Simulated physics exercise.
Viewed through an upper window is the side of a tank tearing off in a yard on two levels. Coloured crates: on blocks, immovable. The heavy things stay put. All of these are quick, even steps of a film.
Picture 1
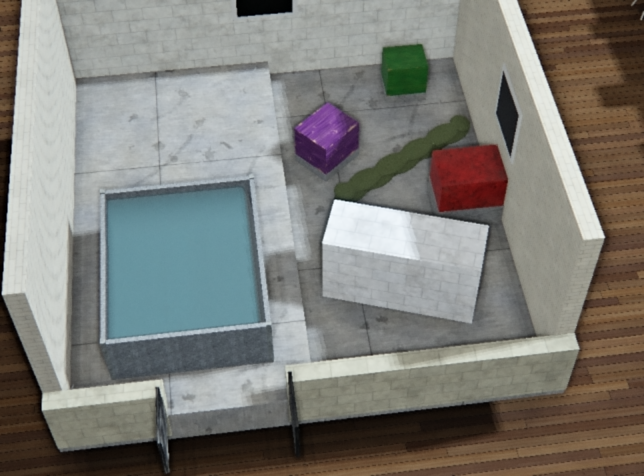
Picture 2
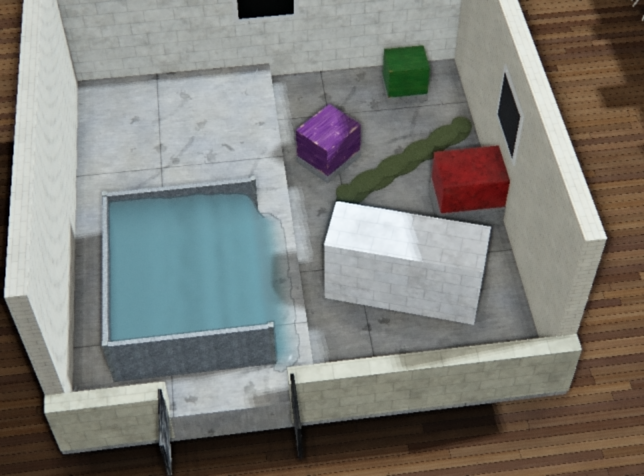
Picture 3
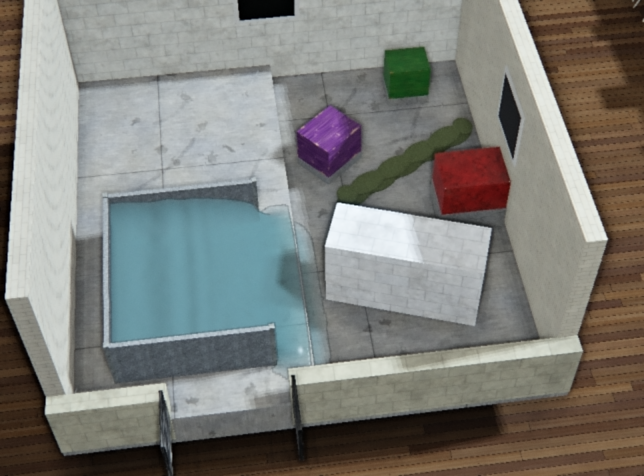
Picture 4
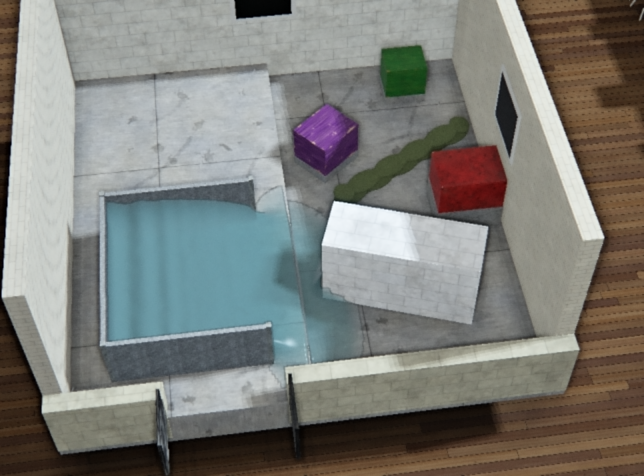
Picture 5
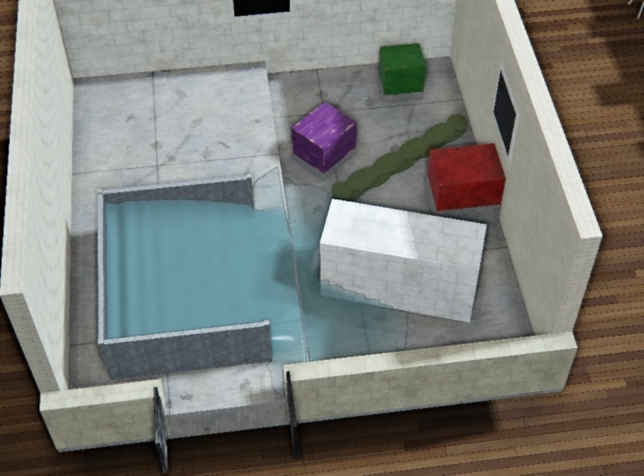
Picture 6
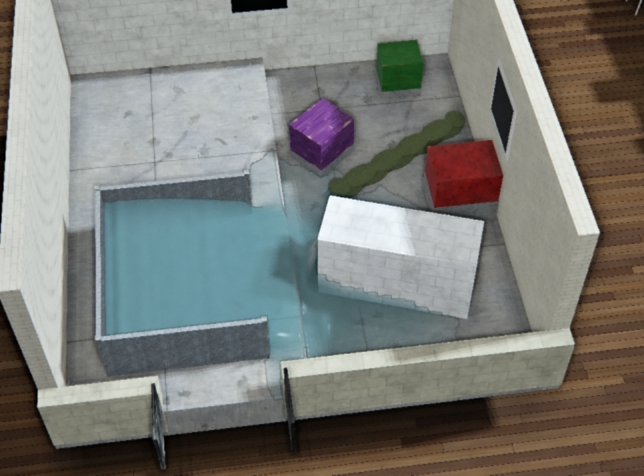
In a walled yard, water pours from a tank's open right side around a white block.
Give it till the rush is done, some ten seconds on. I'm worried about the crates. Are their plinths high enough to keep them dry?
Well, the green crate will get wet, the purple crate will get wet, the red crate will get wet.
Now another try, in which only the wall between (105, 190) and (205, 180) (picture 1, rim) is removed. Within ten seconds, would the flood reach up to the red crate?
In that case, red is never flooded.
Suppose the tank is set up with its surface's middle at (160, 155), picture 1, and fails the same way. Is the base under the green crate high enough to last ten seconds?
Green crate: Overtopped.
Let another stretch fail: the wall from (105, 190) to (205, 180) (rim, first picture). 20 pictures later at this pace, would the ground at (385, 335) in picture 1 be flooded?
Untouched.
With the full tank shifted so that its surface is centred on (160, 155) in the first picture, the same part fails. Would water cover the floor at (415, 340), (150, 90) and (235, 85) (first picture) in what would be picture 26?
The first spot is inundated, the second not reached, and the third not reached.
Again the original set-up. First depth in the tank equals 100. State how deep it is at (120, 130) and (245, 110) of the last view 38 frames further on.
The first spot is at about 2 percent, the second at about 2 percent.
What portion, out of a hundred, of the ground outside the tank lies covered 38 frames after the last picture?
My estimate is close to 70 per cent.
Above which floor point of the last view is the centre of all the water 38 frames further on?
I'd put it at around (363, 220).
A moment on, water covers 35 % of the floor; the green crate not reached, the purple crate water round its plinth, the red crate water round its plinth.
Next, water covers 50 % of the floor; the green crate water round its plinth, the purple crate water round its plinth, the red crate water round its plinth.
Then, water covers 55 % of the floor; the green crate water round its plinth, the purple crate water round its plinth, the red crate water round its plinth.
Later, water covers 70 % of the floor; the green crate water round its plinth, the purple crate water round its plinth, the red crate water round its plinth.
In the end, water covers 65 % of the floor; the green crate was topped, the purple crate was topped, the red crate was topped.
